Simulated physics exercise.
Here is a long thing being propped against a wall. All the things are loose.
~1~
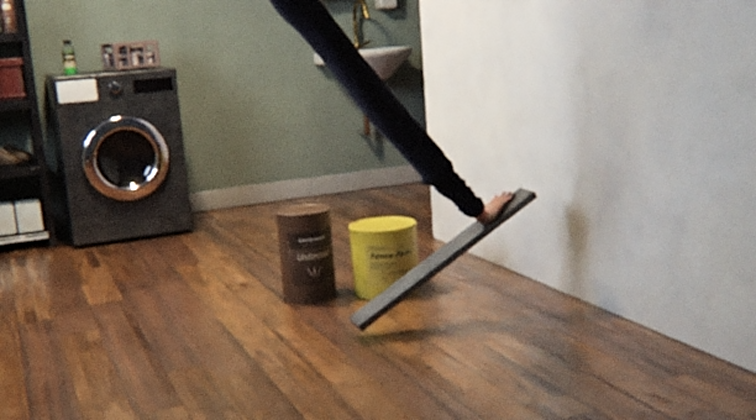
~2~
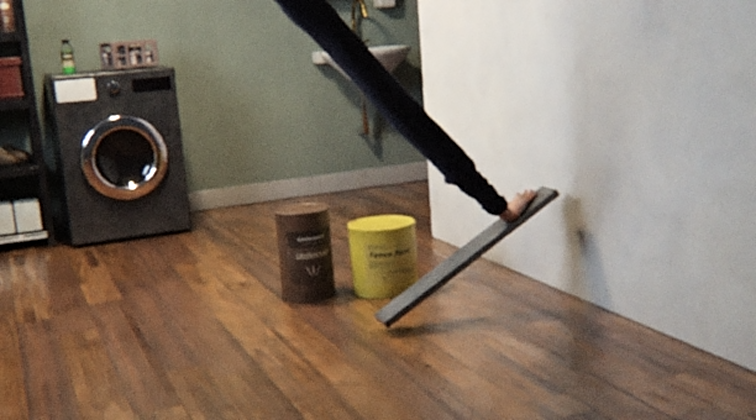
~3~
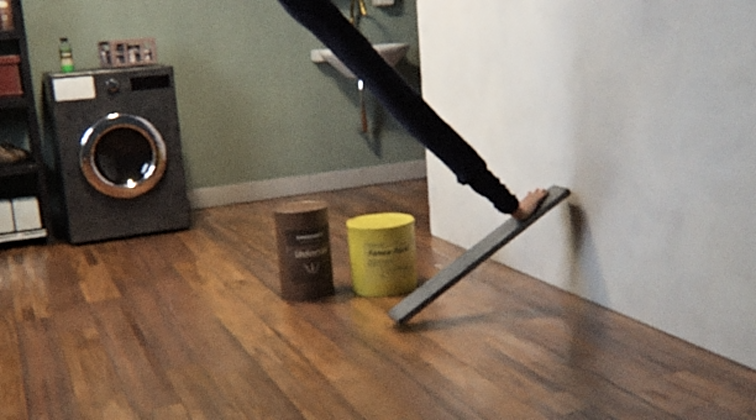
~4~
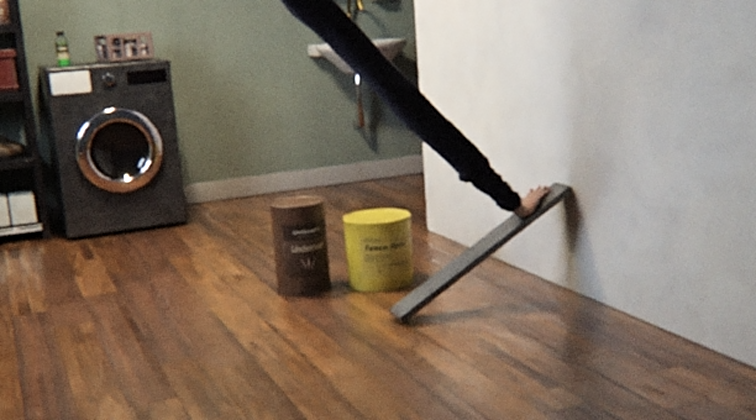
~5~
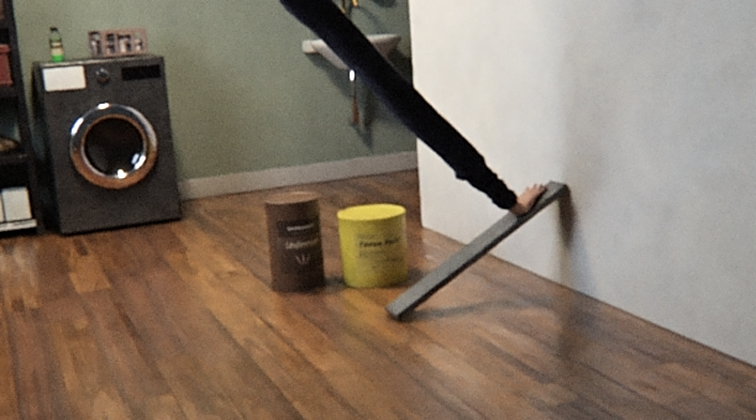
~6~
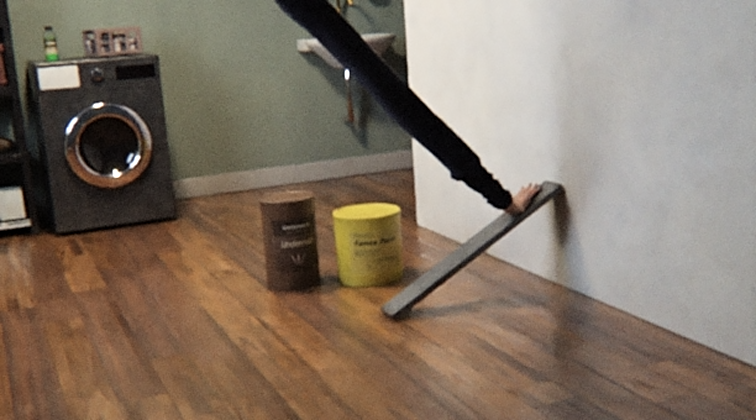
On a wooden floor, a hand moves a grey plank right and leans it against the wall.
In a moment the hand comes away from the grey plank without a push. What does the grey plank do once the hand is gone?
As it turns out, it gives way.
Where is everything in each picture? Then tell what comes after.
On its way; grey plank (444, 257); brown pail (307, 253), in the first picture.
On its way; grey plank (468, 254); brown pail (305, 252), in the second picture.
On its way; grey plank (480, 253); brown pail (304, 250), in the third picture.
On its way; grey plank (482, 250); brown pail (301, 245), in the fourth picture.
Leant on the wall, still held; grey plank (478, 248); brown pail (295, 241), in the fifth picture.
Leant on the wall, still held; grey plank (474, 248); brown pail (290, 240), in the sixth picture.
Then, 0.30 s on from there, grey plank sunk by 14° near (467, 273).
Then, 0.50 s on from there, grey plank sunk by 31° near (464, 288).
Then, 1.70 s on from there, grey plank sunk by 28° near (464, 299).
In the end, moved from the start, grey plank; the other 2 unmoved. At the end, from the last picture's camera, grey plank near (464, 299). The plank slides down.
